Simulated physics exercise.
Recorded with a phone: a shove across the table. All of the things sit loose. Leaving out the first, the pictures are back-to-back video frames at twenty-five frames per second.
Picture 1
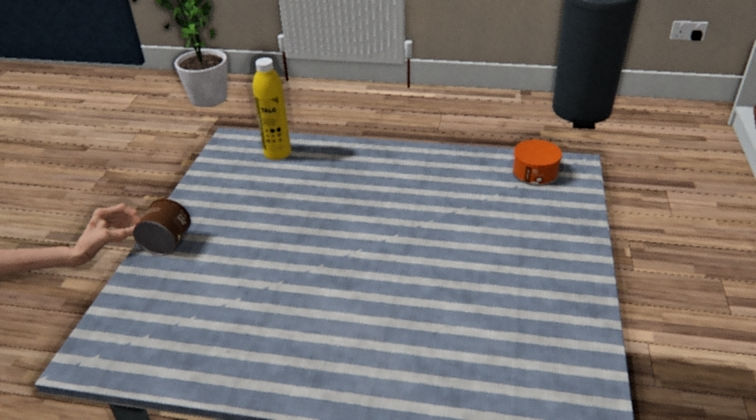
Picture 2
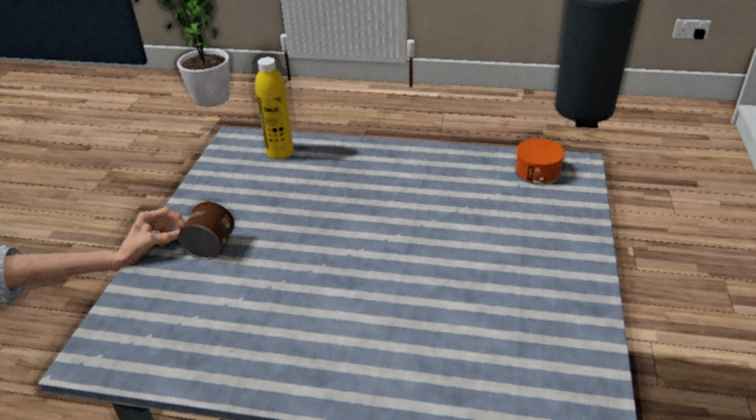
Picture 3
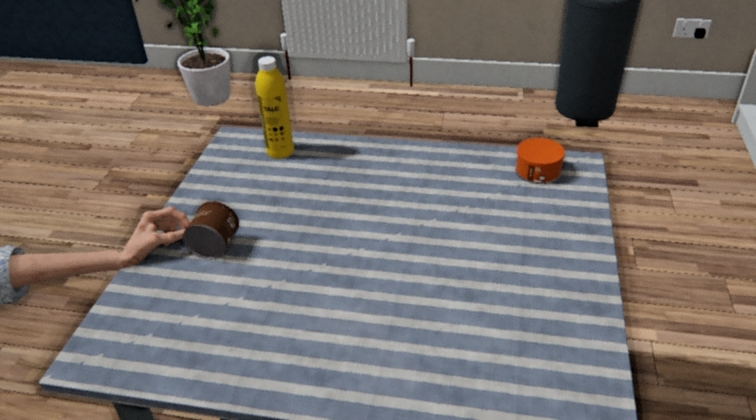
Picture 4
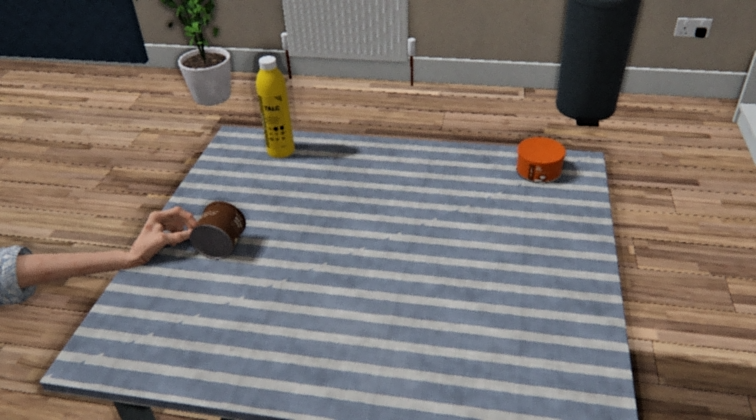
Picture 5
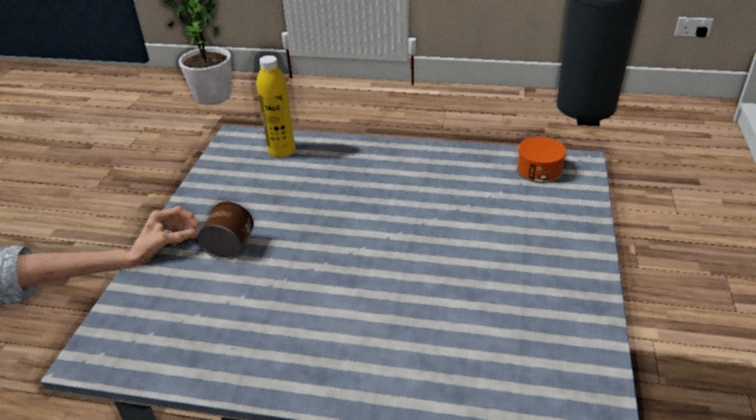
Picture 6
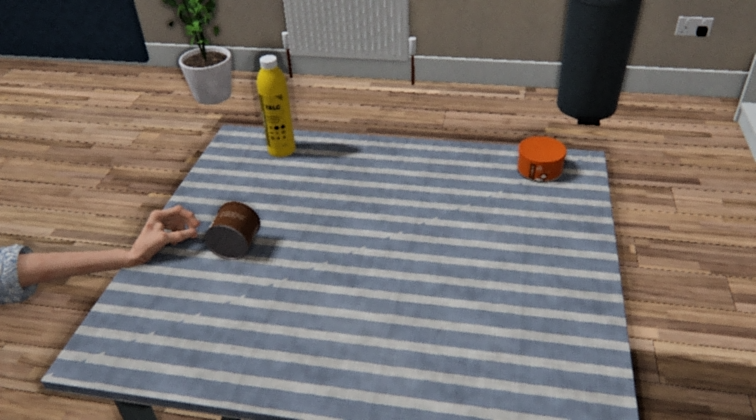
A brown tin lying on its side at the left of a striped table moves right, with a hand from the left pushing it. The hand then stays back while the tin rolls slightly farther right, opening a small gap, as the yellow bottle and orange container stay in place.
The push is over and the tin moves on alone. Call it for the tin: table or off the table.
Table.
Then, 0.10 s after the last picture, brown tin rolled about its own width near (248, 232).
Then, 0.30 s after the last picture, brown tin rolled about its own width near (271, 235).
Then, 0.50 s after the last picture, brown tin rolled about its own width near (286, 236).
At rest, moved from the start, brown tin. Seen from the same camera at the end, brown tin near (292, 237).
